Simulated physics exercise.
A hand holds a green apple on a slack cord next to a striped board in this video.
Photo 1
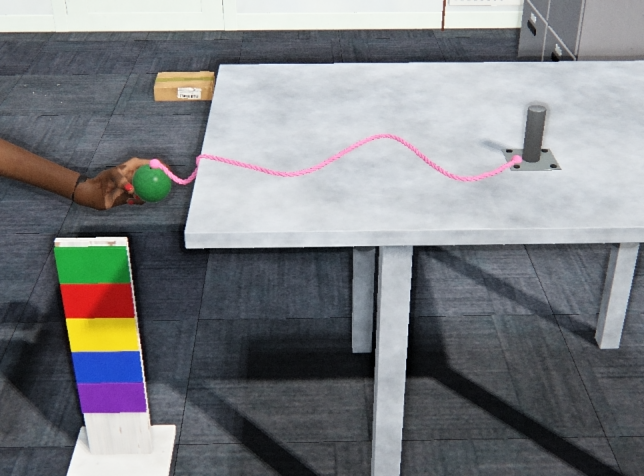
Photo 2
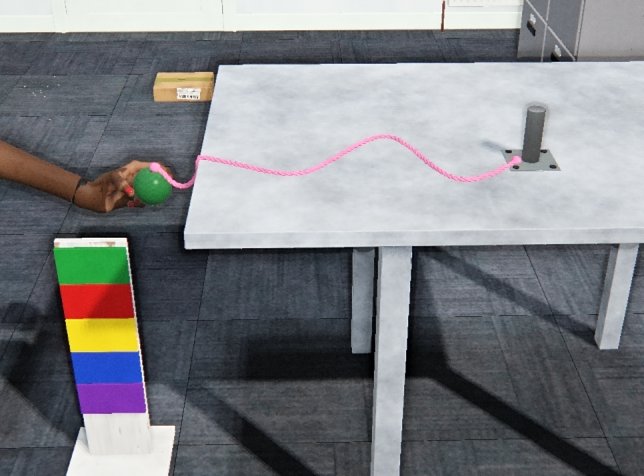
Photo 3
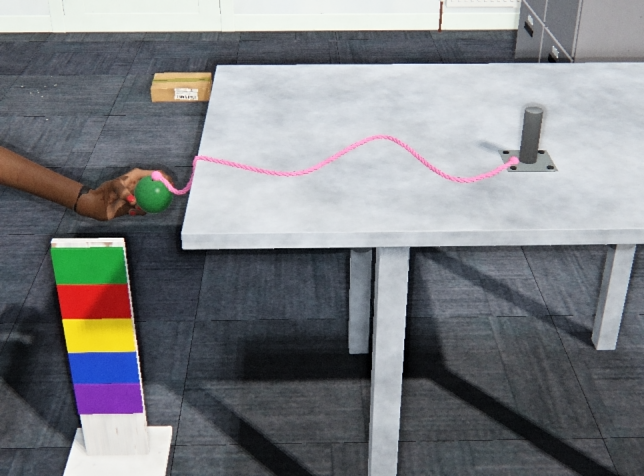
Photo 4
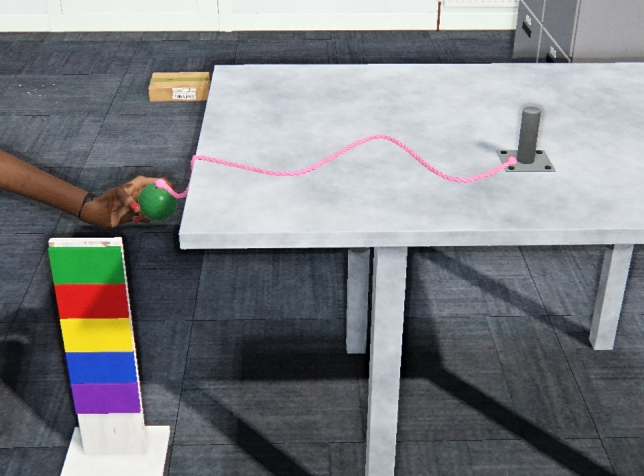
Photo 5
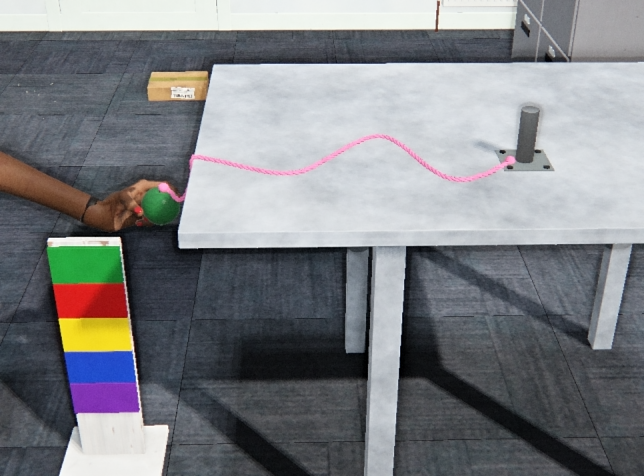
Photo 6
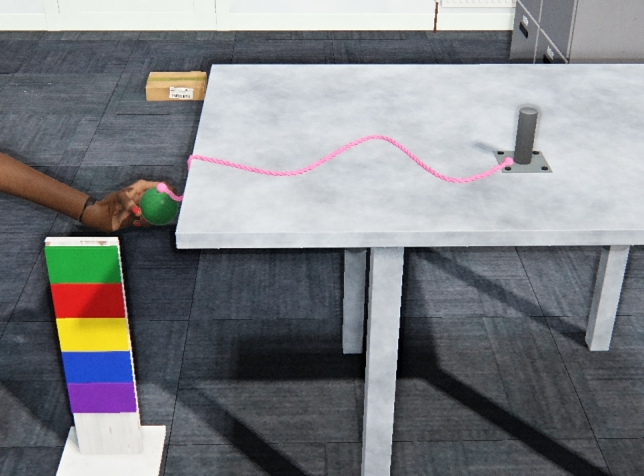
At the start, a hand holds a green ball beside the left edge of a grey table, above a colour-striped board, with a wavy pink cord running to a metal post. The hand then lowers the ball slightly, while the cord on the tabletop stays almost unchanged.
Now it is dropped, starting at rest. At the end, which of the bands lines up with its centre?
The band that lines up is yellow.
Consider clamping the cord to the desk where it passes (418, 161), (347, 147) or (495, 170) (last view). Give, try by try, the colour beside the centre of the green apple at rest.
Red, then green, then yellow.
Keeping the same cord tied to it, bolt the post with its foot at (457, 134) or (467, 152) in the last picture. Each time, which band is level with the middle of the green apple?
For the first it would be blue, for the second blue.
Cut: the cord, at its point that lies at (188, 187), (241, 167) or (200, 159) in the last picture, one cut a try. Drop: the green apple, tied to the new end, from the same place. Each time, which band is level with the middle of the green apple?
Result per try - red; above them all; green.
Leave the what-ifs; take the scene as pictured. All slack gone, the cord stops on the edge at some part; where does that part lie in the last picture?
(302, 172), give or take.
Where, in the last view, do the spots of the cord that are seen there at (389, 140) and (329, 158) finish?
The first finishes about (318, 156) and the second about (230, 154).
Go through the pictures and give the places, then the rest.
The first picture shows green apple (152, 183); green (92, 267); red (98, 302); yellow (103, 336); blue (107, 368); purple (112, 399).
The second picture shows green apple (153, 186); cord through (491, 175) (421, 157) (364, 142) (303, 173) (221, 161).
The third picture shows green apple (154, 194).
The fourth picture shows green apple (158, 202); cord through (486, 175) (416, 157) (360, 143) (299, 173) (216, 161).
The fifth picture shows green apple (161, 206).
The sixth picture shows green apple (159, 206); cord through (483, 176) (413, 158) (357, 143) (296, 173) (213, 161).
A little later, apple near (210, 330); level with yellow.
Next, apple near (194, 337); level with yellow.
When it is over, apple near (203, 338); level with yellow. The yellow one.
